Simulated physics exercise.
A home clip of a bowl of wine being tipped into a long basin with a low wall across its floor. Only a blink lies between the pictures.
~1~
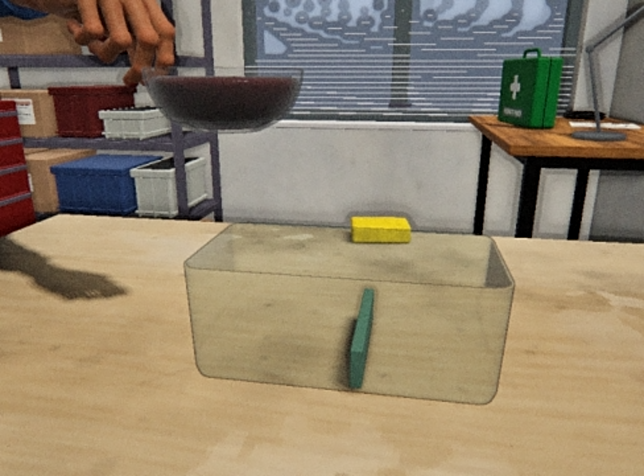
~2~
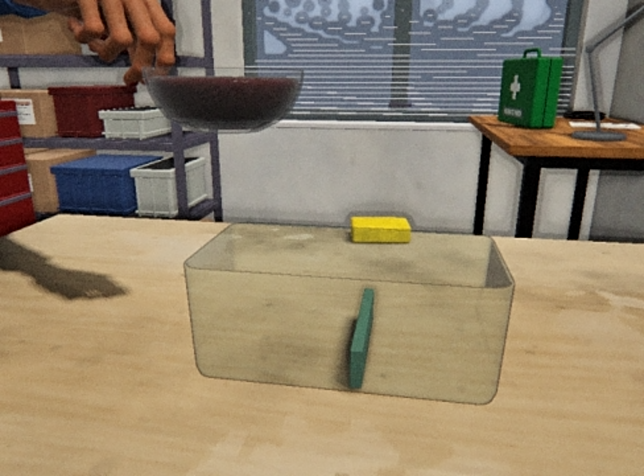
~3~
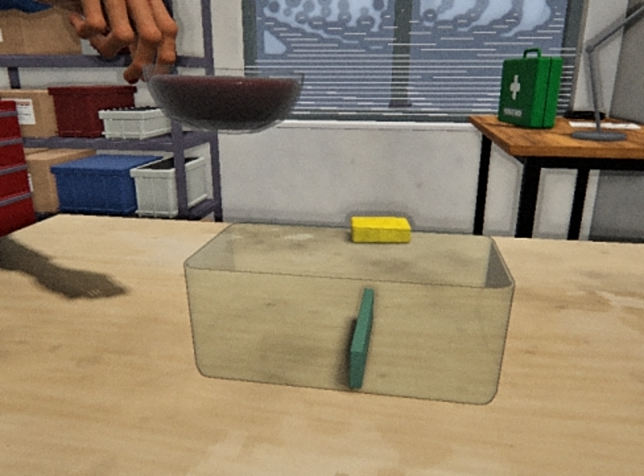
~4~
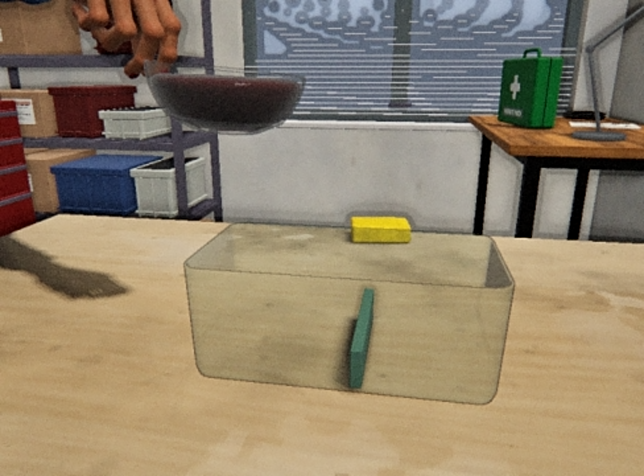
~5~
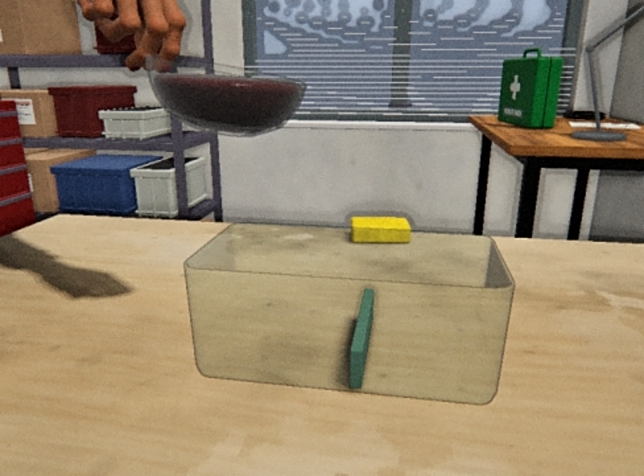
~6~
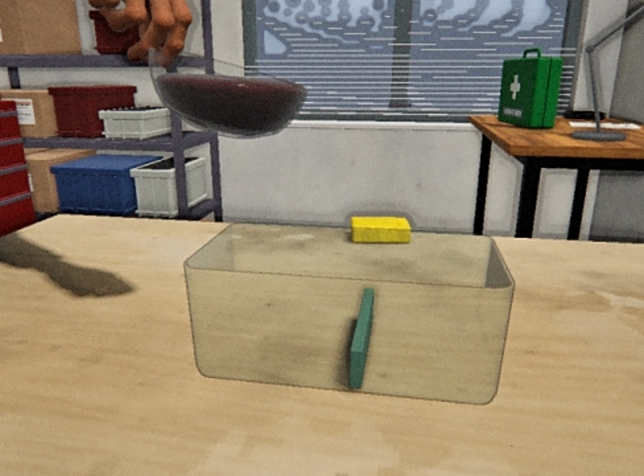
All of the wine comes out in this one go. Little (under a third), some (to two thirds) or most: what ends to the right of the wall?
The share right of the wall is between a third and two thirds.
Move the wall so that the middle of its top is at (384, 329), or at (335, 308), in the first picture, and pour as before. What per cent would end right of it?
The first gives 25 %, the second 75 %.
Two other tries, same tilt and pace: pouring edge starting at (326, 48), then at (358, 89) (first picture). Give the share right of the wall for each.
The first gives 70 %, the second 85 %.
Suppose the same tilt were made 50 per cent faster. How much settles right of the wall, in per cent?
It comes to 35 per cent or so.
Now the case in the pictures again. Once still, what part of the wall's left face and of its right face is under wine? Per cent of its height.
The left part 30 per cent, the right part 40.
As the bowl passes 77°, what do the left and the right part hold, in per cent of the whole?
The left part 10 per cent, the right part 30.
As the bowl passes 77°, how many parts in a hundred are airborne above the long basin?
Roughly 40 in a hundred.
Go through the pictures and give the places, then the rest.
In the first frame, tilt 0°; pouring edge (301, 72); surface from (159, 79) to (299, 79); the long basin's rim runs from (210, 243) to (502, 260); the wall's top is at (364, 317).
In the second frame, tilt 1°; pouring edge (301, 73); surface from (159, 78) to (299, 80).
In the third frame, tilt 3°; pouring edge (302, 75); surface from (160, 77) to (299, 81).
In the fourth frame, tilt 6°; pouring edge (303, 80); surface from (162, 76) to (301, 83).
In the fifth frame, tilt 10°; pouring edge (304, 87); surface from (164, 76) to (303, 84).
In the sixth frame, tilt 16°; pouring edge (305, 95); surface from (167, 77) to (307, 89); 1 per cent is over the edge.
A moment on, the bowl is tipped on its side and 19 per cent is still to pour, 11 is left of the wall and 28 right of it.
Next, the bowl is tipped right over and 0 per cent is still to pour, 50 is left of the wall and 48 right of it.
Then the bowl is tipped right over and 0 per cent is still to pour, 51 is left of the wall and 48 right of it.
Later the bowl is tipped right over and 0 per cent is still to pour, 51 is left of the wall and 48 right of it.
Finally, 51 per cent lies left of the wall, 48 right of it and 1 outside.
